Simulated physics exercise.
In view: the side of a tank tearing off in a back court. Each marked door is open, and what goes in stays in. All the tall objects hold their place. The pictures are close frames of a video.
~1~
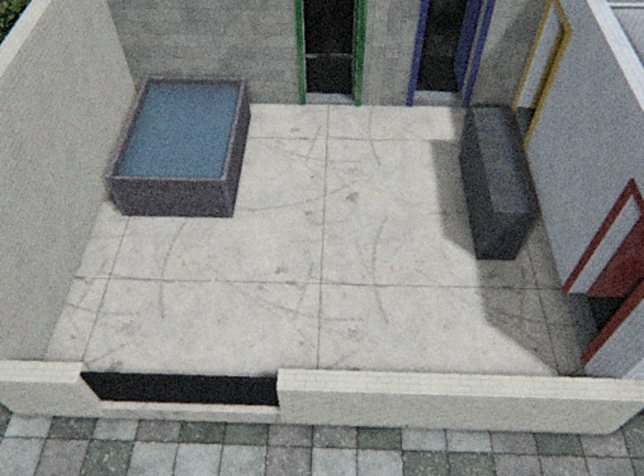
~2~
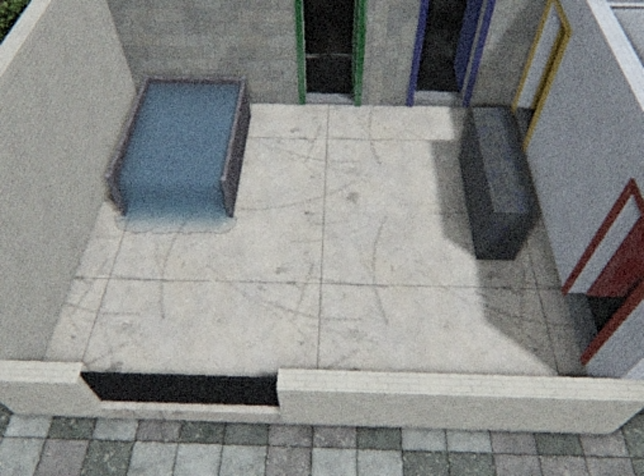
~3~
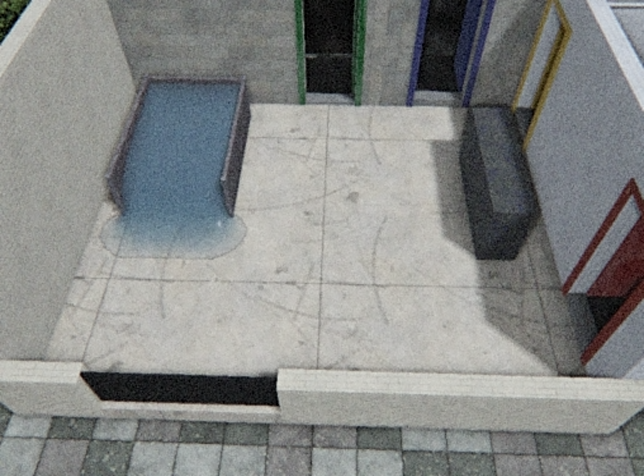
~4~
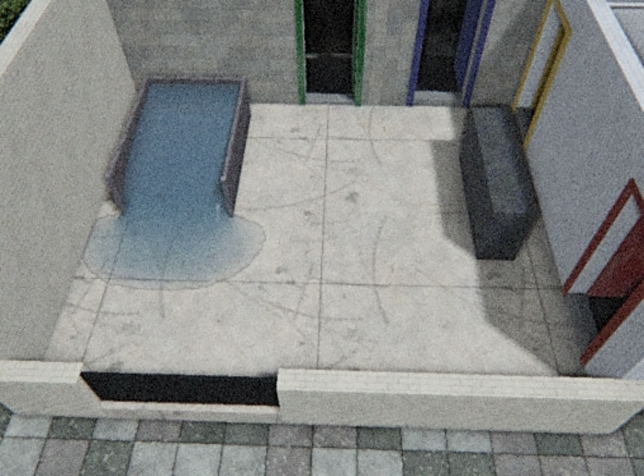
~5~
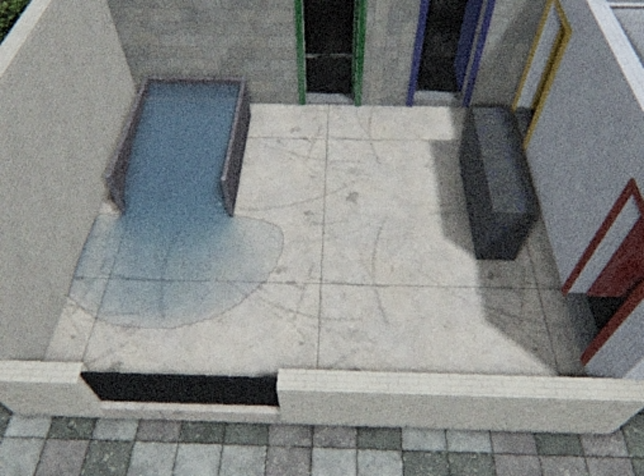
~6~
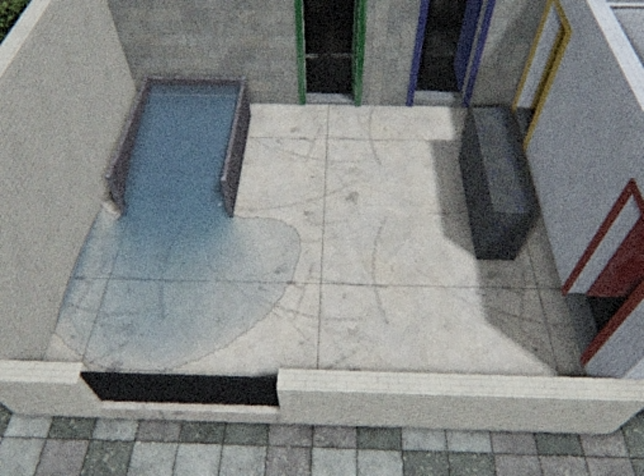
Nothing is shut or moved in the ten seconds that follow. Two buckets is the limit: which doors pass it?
In the end: The yellow door admits no more than that; the green door admits no more than that; the red door lets in a lot; the blue door admits no more than that.
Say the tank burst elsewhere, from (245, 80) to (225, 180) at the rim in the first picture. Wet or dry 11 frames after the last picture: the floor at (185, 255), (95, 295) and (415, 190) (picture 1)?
In that order: No water, clear, under water.
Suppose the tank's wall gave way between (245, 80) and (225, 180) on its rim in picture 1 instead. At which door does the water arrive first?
First comes the green-painted one.
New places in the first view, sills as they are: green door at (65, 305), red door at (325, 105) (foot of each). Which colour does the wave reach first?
That is the green door.
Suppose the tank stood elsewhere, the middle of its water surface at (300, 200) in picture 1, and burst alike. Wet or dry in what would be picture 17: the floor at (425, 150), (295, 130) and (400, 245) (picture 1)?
In that order: Clear, clear, not flooded.
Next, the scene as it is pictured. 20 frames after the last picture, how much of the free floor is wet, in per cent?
Near 50 in a hundred.
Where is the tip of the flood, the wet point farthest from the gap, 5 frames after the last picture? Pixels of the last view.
At about (311, 395).
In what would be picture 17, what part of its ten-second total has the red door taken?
Some 0 per cent.
A moment on, water covers 30 % of the floor; the yellow door not reached, the green door not reached, the red door not reached, the blue door not reached.
Next, water covers 35 % of the floor; the yellow door not reached, the green door not reached, the red door not reached, the blue door not reached.
Then, water covers 50 % of the floor; the yellow door not reached, the green door not reached, the red door under two buckets in, the blue door not reached.
Later, water covers 85 % of the floor; the yellow door wet at the sill, nothing in, the green door not reached, the red door far over two buckets in, the blue door wet at the sill, nothing in.
In the end, water covers 95 % of the floor; the yellow door wet at the sill, nothing in, the green door under two buckets in, the red door far over two buckets in, the blue door wet at the sill, nothing in.
